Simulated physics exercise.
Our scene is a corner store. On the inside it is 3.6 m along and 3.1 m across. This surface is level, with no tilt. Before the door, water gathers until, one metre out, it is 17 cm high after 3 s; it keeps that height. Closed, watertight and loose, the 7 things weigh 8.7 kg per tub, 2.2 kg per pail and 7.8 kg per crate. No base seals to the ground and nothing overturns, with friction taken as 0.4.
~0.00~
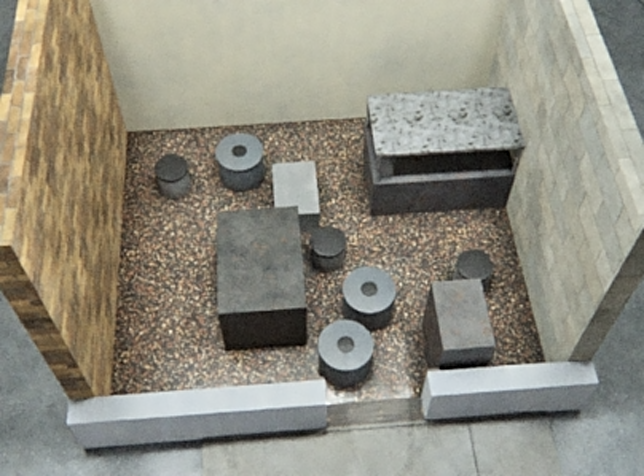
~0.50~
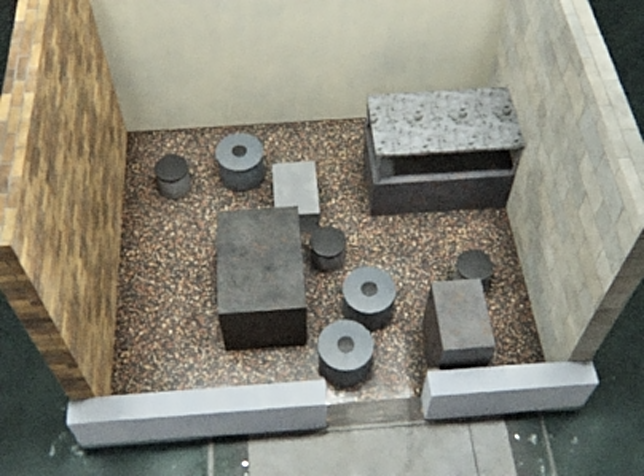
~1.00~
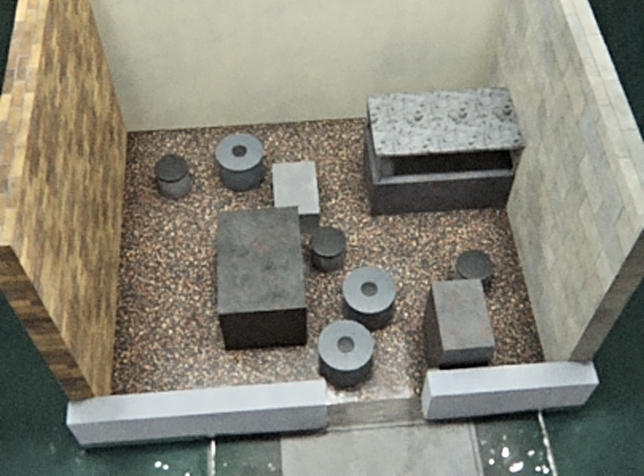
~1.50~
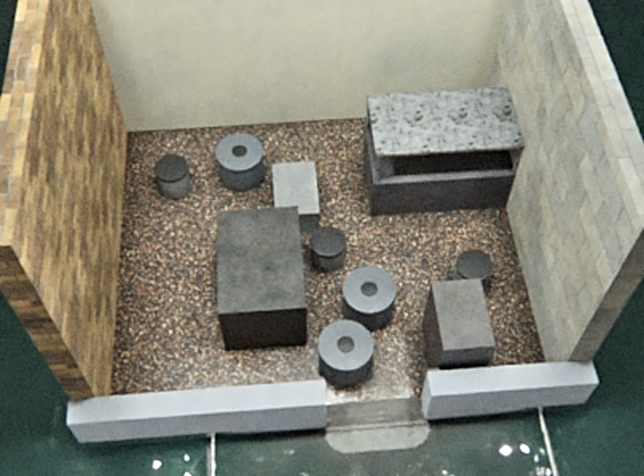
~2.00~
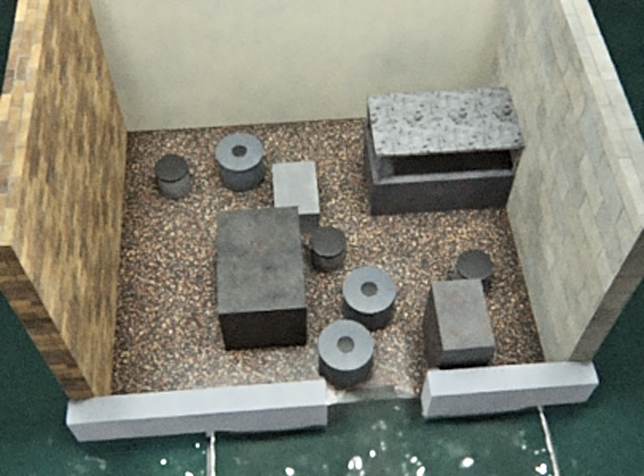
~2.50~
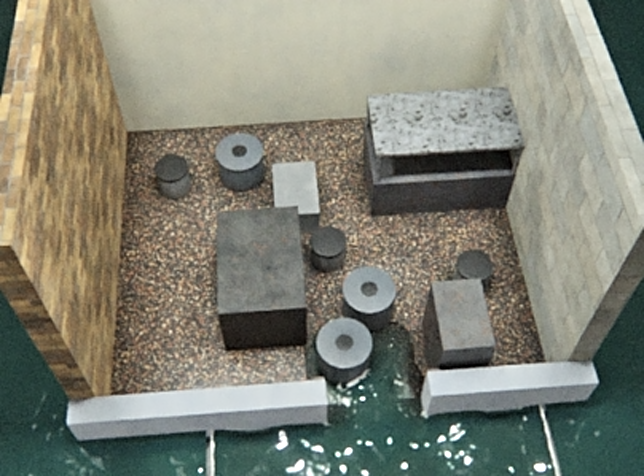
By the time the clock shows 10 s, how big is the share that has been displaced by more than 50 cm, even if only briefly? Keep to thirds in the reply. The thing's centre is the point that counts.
My answer: Two thirds or more.
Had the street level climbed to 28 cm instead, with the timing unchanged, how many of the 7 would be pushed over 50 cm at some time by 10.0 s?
I count 7 of them in that case.
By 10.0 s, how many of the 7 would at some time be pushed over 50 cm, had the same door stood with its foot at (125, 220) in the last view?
That would give 4.
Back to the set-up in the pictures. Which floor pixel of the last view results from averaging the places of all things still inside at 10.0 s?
I'd put it around (272, 196).
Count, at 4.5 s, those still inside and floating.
Total: 1.
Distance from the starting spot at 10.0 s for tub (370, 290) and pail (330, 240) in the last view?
Shifts: 200 cm / 80 cm.
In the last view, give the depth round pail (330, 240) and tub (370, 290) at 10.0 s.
Around 3 cm and 9 cm.
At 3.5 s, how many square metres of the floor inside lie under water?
That flooded area is roughly 2.0 m2.
After 3.5 s 0 of 7 are over 50 cm from their spots; 0 afloat.
After 4.5 s 2 of 7 are over 50 cm from their spots; 1 afloat.
After 7.0 s 4 of 7 are over 50 cm from their spots; 3 afloat.
After 10.0 s 5 of 7 are over 50 cm from their spots, and 6 have been at some point; 6 afloat.
